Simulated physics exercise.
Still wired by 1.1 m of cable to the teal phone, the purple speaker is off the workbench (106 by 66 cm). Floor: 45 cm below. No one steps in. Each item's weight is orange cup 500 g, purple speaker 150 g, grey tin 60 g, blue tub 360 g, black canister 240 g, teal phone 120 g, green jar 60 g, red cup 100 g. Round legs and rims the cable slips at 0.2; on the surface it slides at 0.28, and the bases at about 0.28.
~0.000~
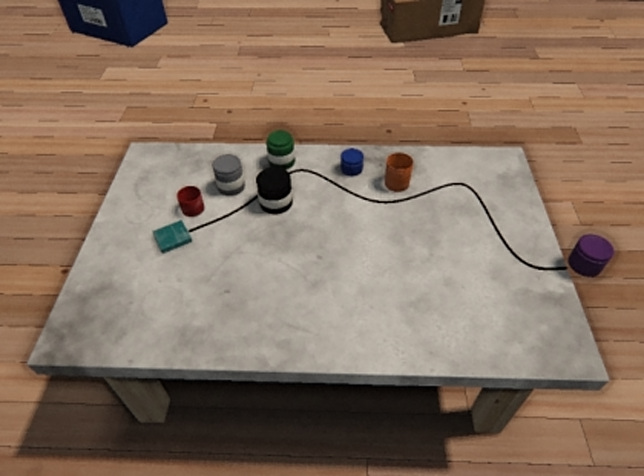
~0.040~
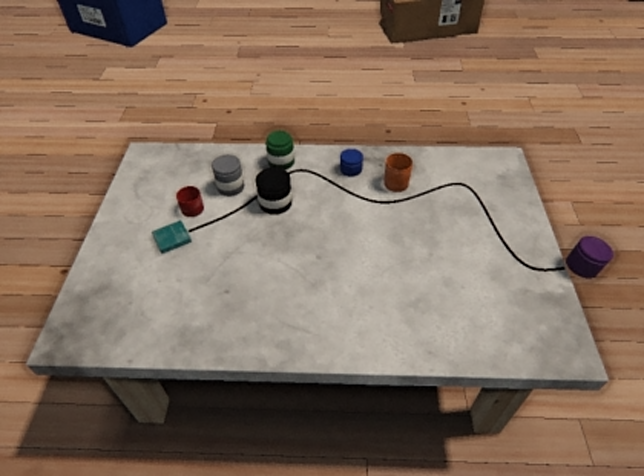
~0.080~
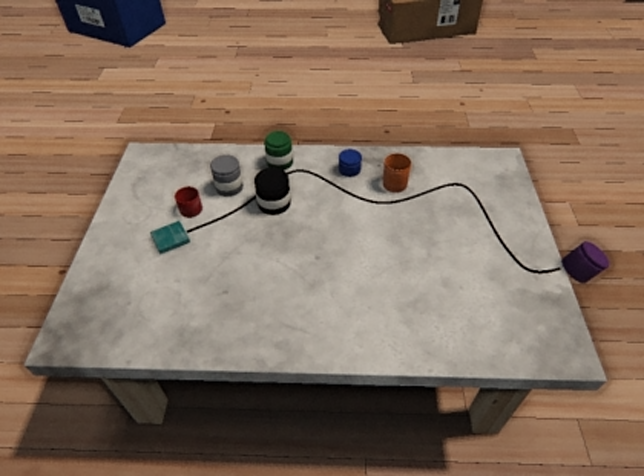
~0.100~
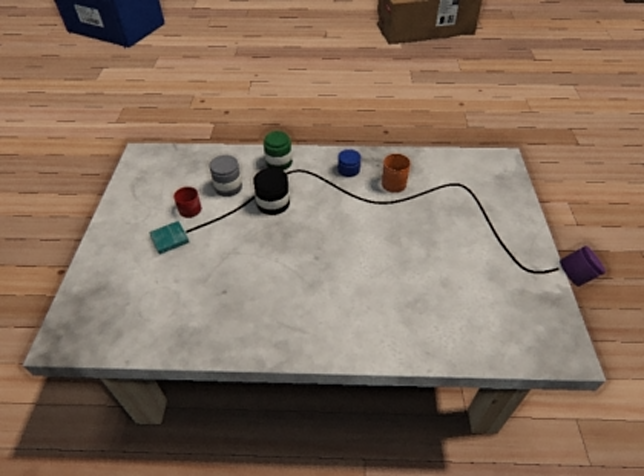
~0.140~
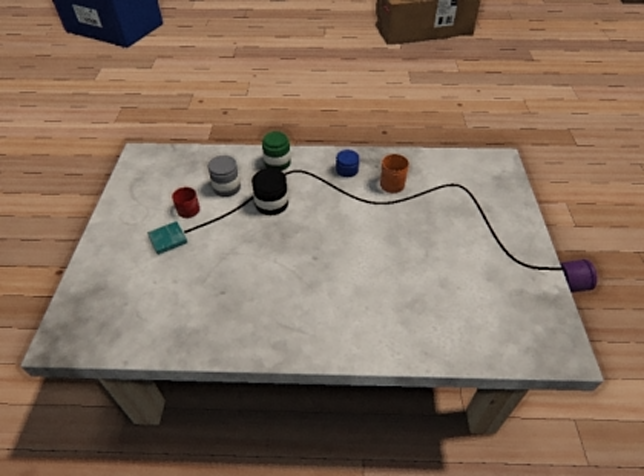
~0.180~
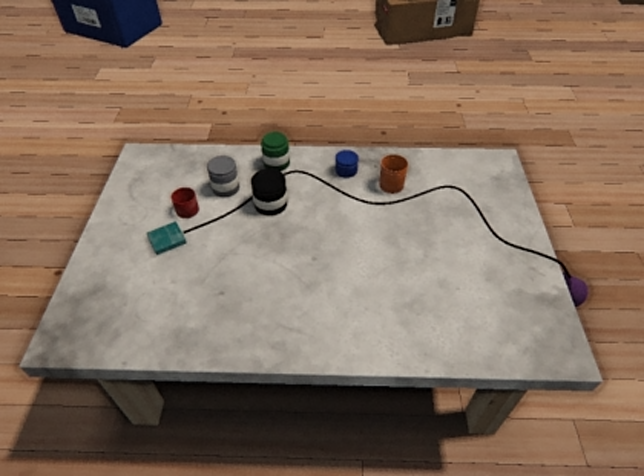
A purple speaker wired to a teal phone tipping over the right edge of a grey workbench and dropping partly from view.
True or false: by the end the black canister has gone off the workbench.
False.
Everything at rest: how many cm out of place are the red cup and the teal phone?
For the red cup it's 2 cm, and for the teal phone it's 20 cm.
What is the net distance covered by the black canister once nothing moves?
Black canister: Roughly 6 cm.
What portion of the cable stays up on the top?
Roughly 60 per cent of the cable.
By 0.4 s, the cable's tail end at (227, 213); black canister 5 cm off its start, teal phone 11 cm off its start, purple speaker over the edge.
By 0.7 s, the cable's tail end at (268, 201); black canister 6 cm off its start, teal phone 21 cm off its start, purple speaker over the edge.
By 0.9 s, the cable's tail end at (268, 201); black canister 6 cm off its start at (275, 198), teal phone 21 cm off its start at (254, 204), purple speaker over the edge.
By 1.2 s, the cable's tail end at (268, 201); black canister 6 cm off its start, teal phone 21 cm off its start, purple speaker over the edge.
By 2.4 s, the cable's tail end at (268, 201); black canister 6 cm off its start at (275, 198), teal phone 21 cm off its start at (254, 204), purple speaker over the edge, red cup 2 cm off its start at (186, 190).
